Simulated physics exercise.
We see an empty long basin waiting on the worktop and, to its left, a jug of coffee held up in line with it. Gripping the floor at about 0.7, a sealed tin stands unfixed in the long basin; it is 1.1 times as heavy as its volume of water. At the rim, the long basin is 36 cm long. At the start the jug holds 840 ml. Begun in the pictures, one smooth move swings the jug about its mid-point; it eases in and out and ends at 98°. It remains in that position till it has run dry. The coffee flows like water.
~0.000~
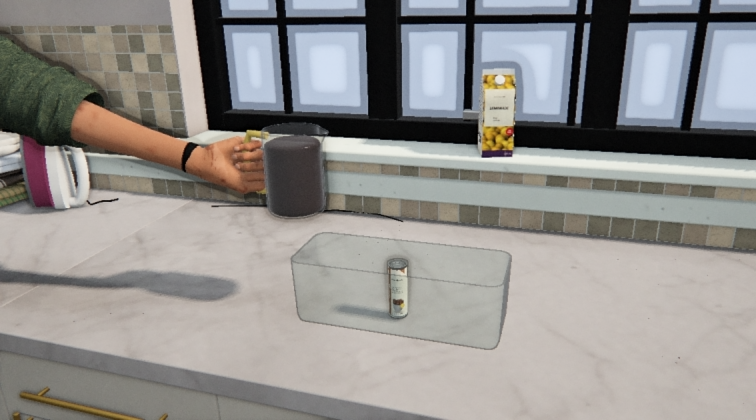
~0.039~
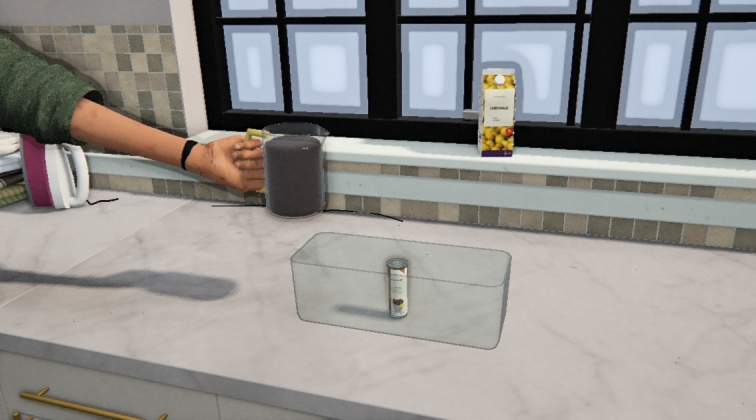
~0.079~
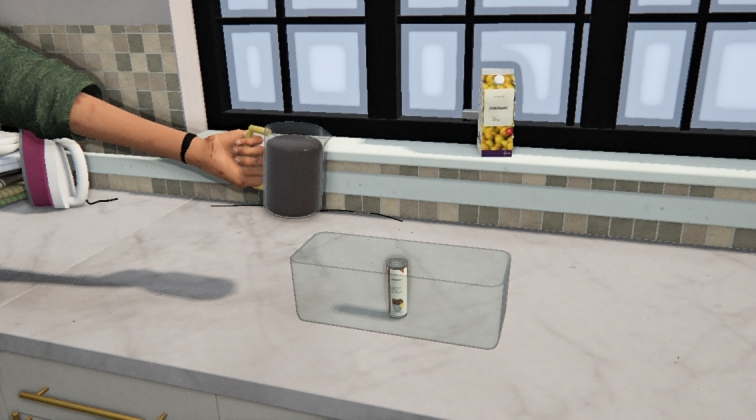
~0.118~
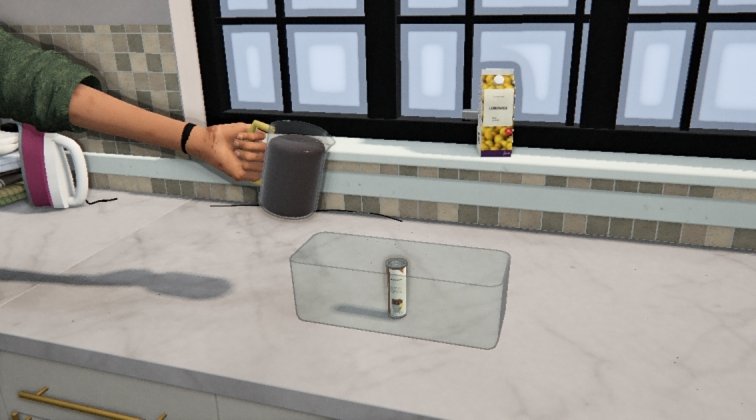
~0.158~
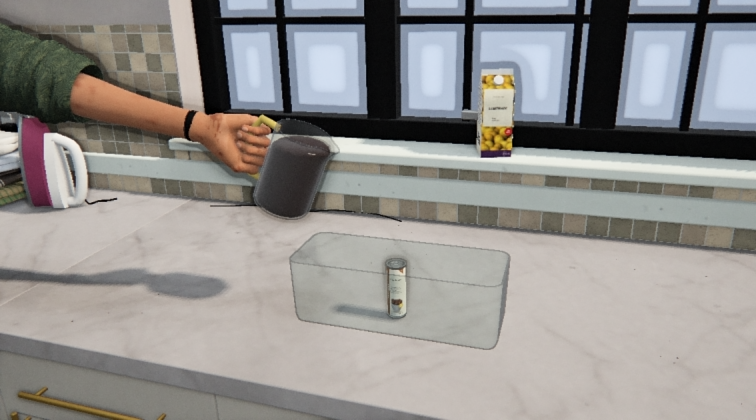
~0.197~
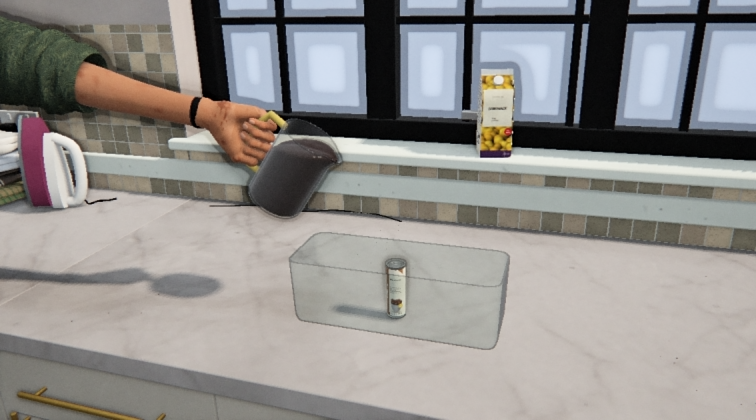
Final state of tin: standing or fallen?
Looks like it can't take it.
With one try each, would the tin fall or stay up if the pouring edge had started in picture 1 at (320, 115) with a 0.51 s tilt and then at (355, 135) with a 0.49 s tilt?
Trial 1 - tin tips; trial 2 - tin stays standing.
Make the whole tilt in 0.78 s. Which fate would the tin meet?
In that case the tin overturns.
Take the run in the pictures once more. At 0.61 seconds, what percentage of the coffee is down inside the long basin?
Near 46 per cent of the total.
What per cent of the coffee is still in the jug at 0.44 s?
I'd put it near 68 percent.
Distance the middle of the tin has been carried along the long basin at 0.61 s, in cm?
Close to 4 cm.
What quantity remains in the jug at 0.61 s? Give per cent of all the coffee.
34 %.
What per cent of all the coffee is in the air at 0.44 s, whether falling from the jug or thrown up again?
Estimate: About 22 % of all of it.
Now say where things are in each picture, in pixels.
Tilt 0°; pouring edge (328, 133); surface from (269, 140) to (321, 143); the long basin's rim runs from (304, 247) to (508, 270); the tin's top is at (398, 266), in the first frame.
Tilt 2°; pouring edge (328, 134); surface from (269, 139) to (321, 143), in the second frame.
Tilt 6°; pouring edge (331, 137); surface from (272, 138) to (323, 145), in the third frame.
Tilt 13°; pouring edge (335, 143); surface from (272, 144) to (326, 147), in the fourth frame.
Tilt 23°; pouring edge (339, 152); surface from (270, 156) to (330, 150), in the fifth frame.
Tilt 34°; pouring edge (343, 162); surface from (266, 161) to (335, 155), in the sixth frame.
After 0.44 s the tilt is 95° and 68 per cent is still to pour; the tin stands where it began.
After 0.61 s the tilt is 98° and 33 per cent is still to pour; the tin leans 17°.
After 0.79 s the tilt is 98° and 14 per cent is still to pour; the tin lies on its side.
After 0.99 s the tilt is 98° and 6 per cent is still to pour; the tin lies on its side.
In the end the tin lies on its side.
